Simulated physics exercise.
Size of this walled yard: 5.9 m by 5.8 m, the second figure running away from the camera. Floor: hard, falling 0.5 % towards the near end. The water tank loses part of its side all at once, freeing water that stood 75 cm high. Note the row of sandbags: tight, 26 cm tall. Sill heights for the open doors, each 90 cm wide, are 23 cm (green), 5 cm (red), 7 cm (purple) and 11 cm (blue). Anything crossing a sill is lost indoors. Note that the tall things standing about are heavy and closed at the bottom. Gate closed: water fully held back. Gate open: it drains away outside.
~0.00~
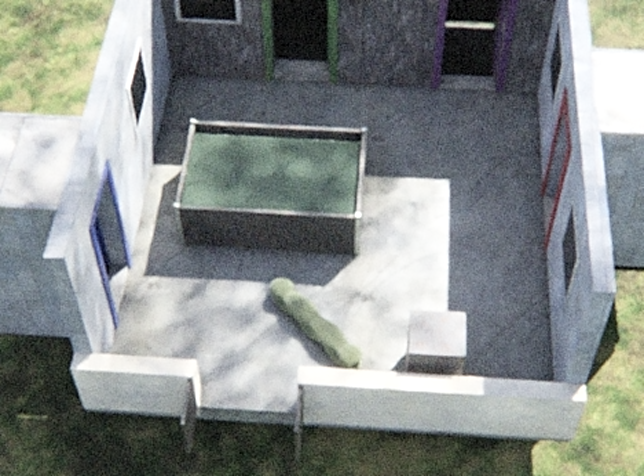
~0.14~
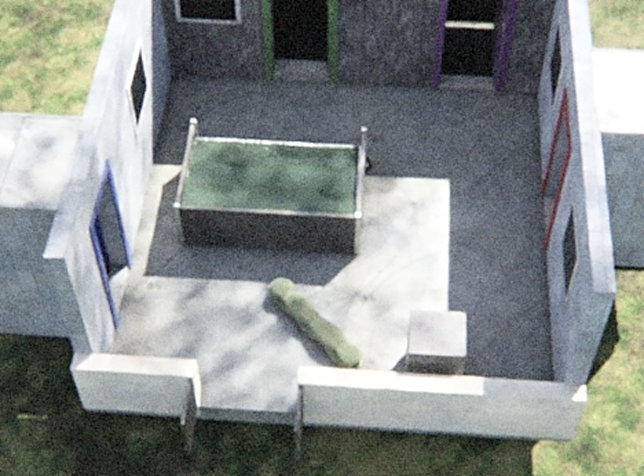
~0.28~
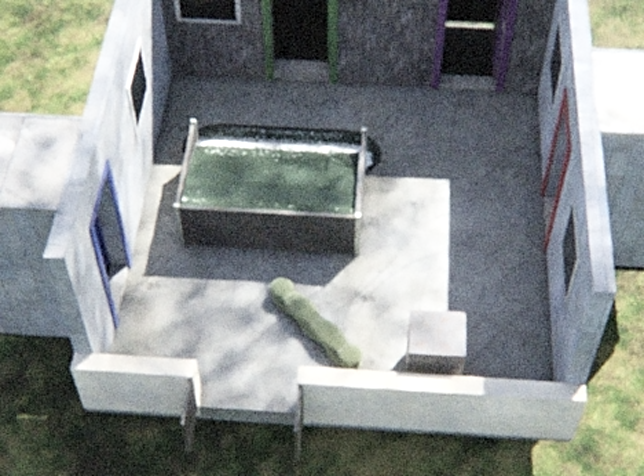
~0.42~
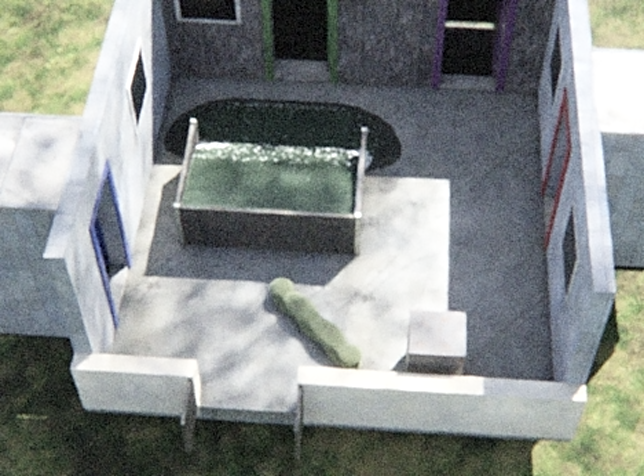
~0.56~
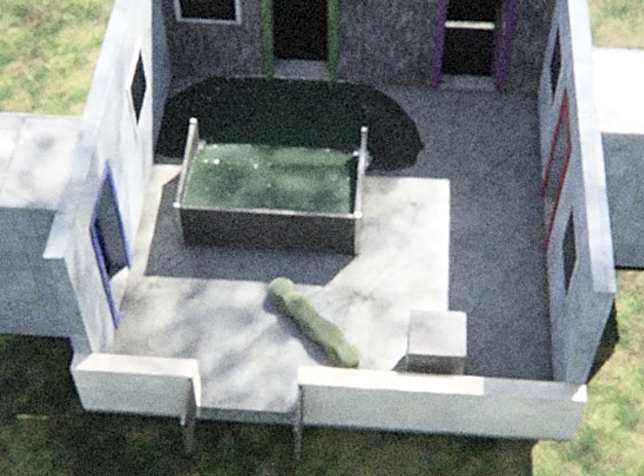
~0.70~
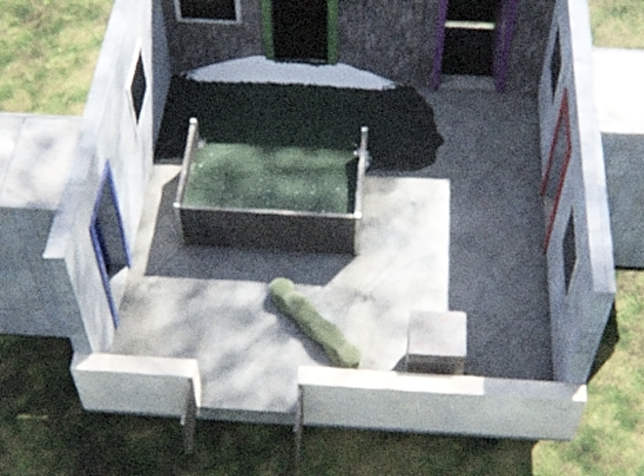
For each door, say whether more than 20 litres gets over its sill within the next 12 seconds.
Green door: Yes; red door: Yes; purple door: Yes; blue door: No.
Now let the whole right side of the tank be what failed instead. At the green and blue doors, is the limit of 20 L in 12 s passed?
Against the limit, the green door stays within it and the blue door stays within it.
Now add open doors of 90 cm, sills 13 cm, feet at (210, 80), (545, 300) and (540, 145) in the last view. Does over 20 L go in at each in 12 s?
Per doorway, in order: Sufficient / insufficient / sufficient.
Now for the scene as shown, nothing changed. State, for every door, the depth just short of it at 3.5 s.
Depths: Green door 15 cm, red door 10 cm, purple door 8 cm, blue door 10 cm.
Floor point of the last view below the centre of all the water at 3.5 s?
Around (310, 159) in the last picture.
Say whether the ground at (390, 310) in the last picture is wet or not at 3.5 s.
By then the spot is spared.
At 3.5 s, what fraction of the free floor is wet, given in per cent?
Roughly 60 percent.
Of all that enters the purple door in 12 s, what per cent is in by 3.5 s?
Roughly 30 percent is in by then.
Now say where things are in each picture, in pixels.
The first frame shows the water tank at (273, 171) is whole and still, 75 cm deep.
In the second frame, the front is at a hidden place, 1.3 m from the gap on the water tank's far side; 0.6 m2 of floor is under water; 75 cm left at the back of the water tank.
In the third frame, the front is at a hidden place, 1.5 m from the gap on the water tank's far side; 1.8 m2 of floor is under water; 72 cm left at the back of the water tank.
In the fourth frame, the front is at (181, 122), 1.8 m from the gap on the water tank's far side; 3.7 m2 of floor is under water; 64 cm left at the back of the water tank.
In the fifth frame, water pours out on the water tank's far side and has run 2.2 m, to (166, 108); typically 9 cm deep outside, 62 cm at the water tank's back.
In the sixth frame, water pours out on the water tank's far side and has run 2.6 m, to (176, 76); typically 11 cm deep outside, 56 cm at the water tank's back.
After 1.4 s water covers 25 % of the floor and is deepest (54 cm) near (173, 76); green door 49 cm at the sill, 100 L in, red door not reached, purple door 11 cm at the sill, 0 L in, blue door not reached.
After 2.2 s water covers 35 % of the floor and is deepest (39 cm) near (184, 76); green door 33 cm at the sill, 193 L in, red door not reached, purple door 12 cm at the sill, 7 L in, blue door not reached.
After 3.5 s water covers 60 % of the floor and is deepest (32 cm) near (104, 384); green door 15 cm at the sill, 213 L in, red door 10 cm at the sill, 2 L in, purple door 8 cm at the sill, 15 L in, blue door 10 cm at the sill, 0 L in.
After 7.0 s water covers 90 % of the floor and is deepest (16 cm) near (518, 410); green door 6 cm at the sill, 213 L in, red door 6 cm at the sill, 35 L in, purple door 9 cm at the sill, 41 L in, blue door 4 cm at the sill, 0 L in.
After 12.0 s water covers 95 % of the floor and is deepest (12 cm) near (110, 360); green door 5 cm at the sill, 214 L in, red door 6 cm at the sill, 41 L in, purple door 5 cm at the sill, 49 L in, blue door 9 cm at the sill, 0 L in.
